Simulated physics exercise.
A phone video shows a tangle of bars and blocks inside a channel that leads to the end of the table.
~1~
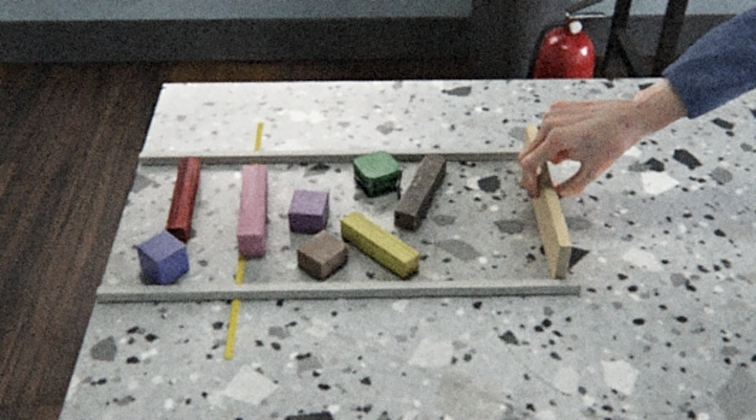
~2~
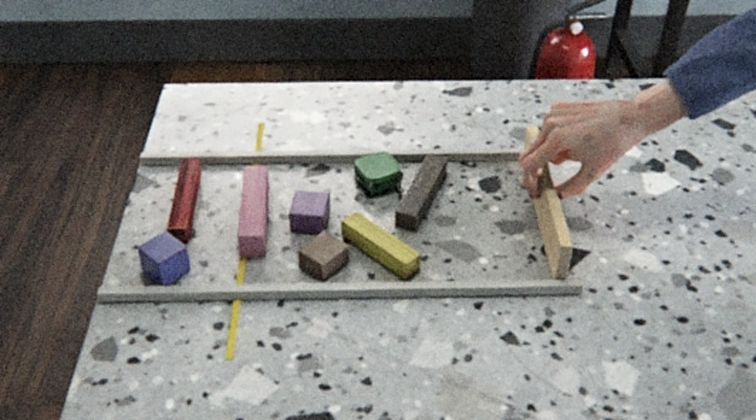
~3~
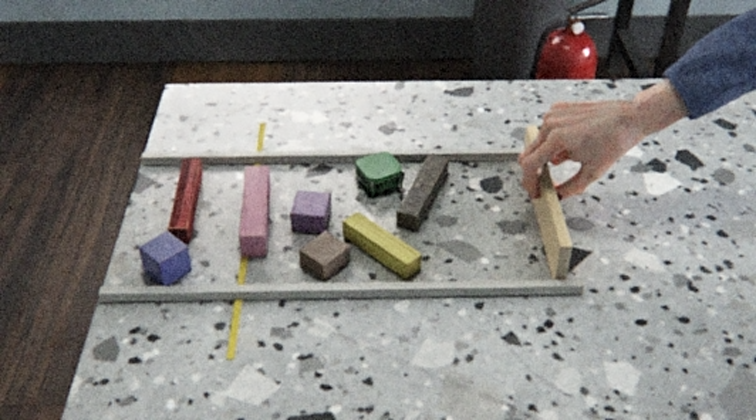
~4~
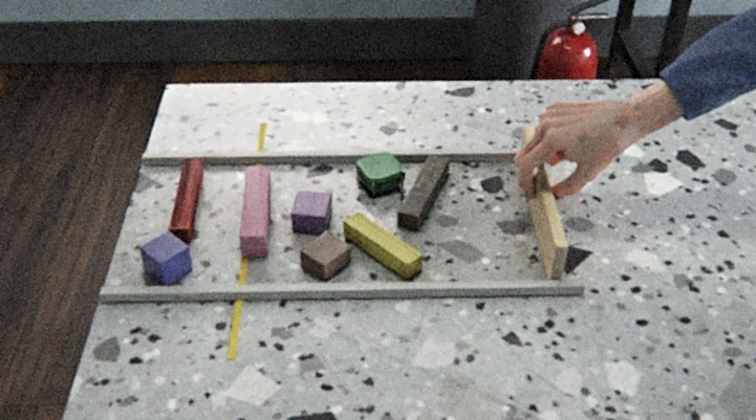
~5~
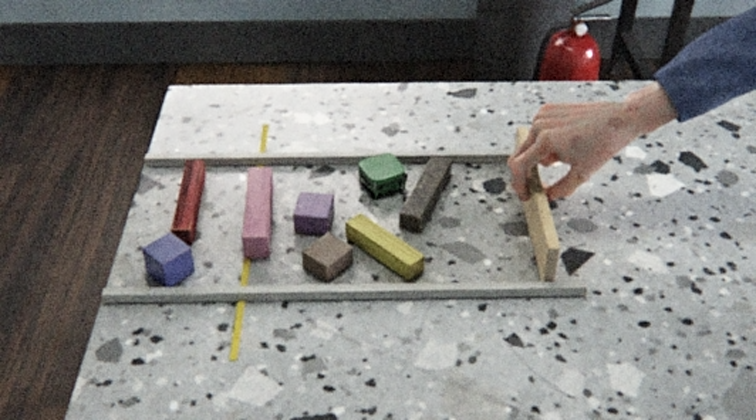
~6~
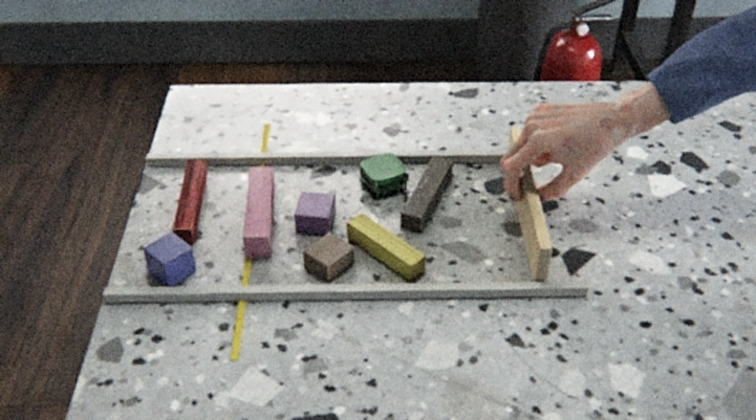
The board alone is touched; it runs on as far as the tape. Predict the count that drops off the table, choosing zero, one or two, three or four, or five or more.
Off the edge: None.
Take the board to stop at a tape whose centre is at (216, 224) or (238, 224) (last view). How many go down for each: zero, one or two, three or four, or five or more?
First place: One or two; second place: None at all.
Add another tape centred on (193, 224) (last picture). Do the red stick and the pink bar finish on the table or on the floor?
Outcome - red stick topples off, pink bar topples off.
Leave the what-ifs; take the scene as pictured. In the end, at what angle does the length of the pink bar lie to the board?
It sits some 10° out of line.
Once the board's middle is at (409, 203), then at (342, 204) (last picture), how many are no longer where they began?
At the first point the count is 3, at the second it's 6.
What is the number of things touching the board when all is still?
In total, 2.
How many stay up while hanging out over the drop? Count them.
Answer: 0.
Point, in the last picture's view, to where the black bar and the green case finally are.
In the last picture the black bar sits around (245, 196) and the green case around (219, 177).
Soon after, none off yet; blue block at rest near (170, 259); red stick at rest near (191, 201); pink bar at rest near (260, 211).
After that, none off yet; blue block at rest near (170, 259); red stick at rest near (191, 201); pink bar moving near (248, 210).
In the end, the number that fall off is zero.
